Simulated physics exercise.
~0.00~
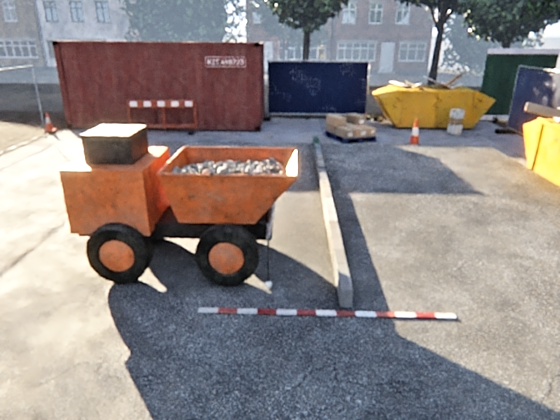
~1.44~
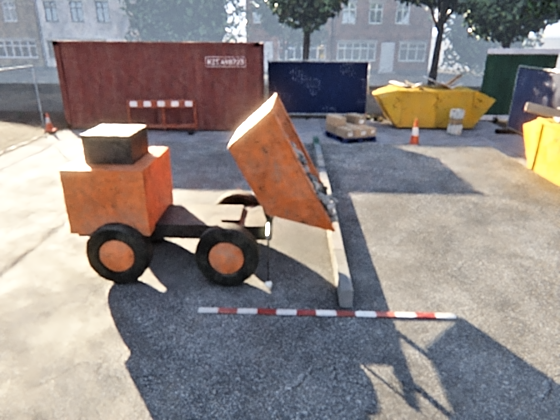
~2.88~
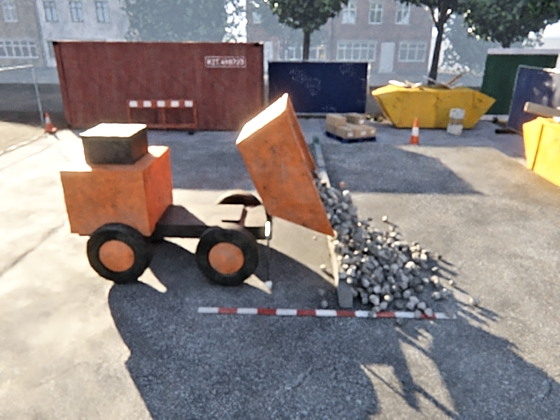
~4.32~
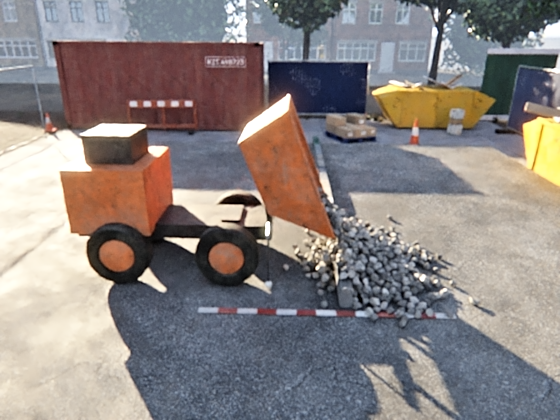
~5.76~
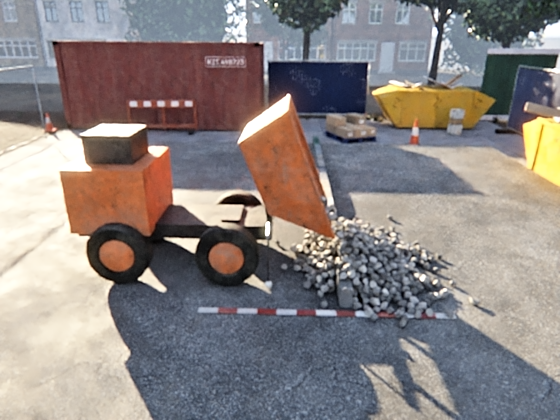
The footage shows an orange dumper loaded with grey stones tipping its skip steeply to the right, so that the stones slide out across a low kerb. The raised skip stays up, and the stones come to rest in a heap on both sides, mostly beyond the kerb.
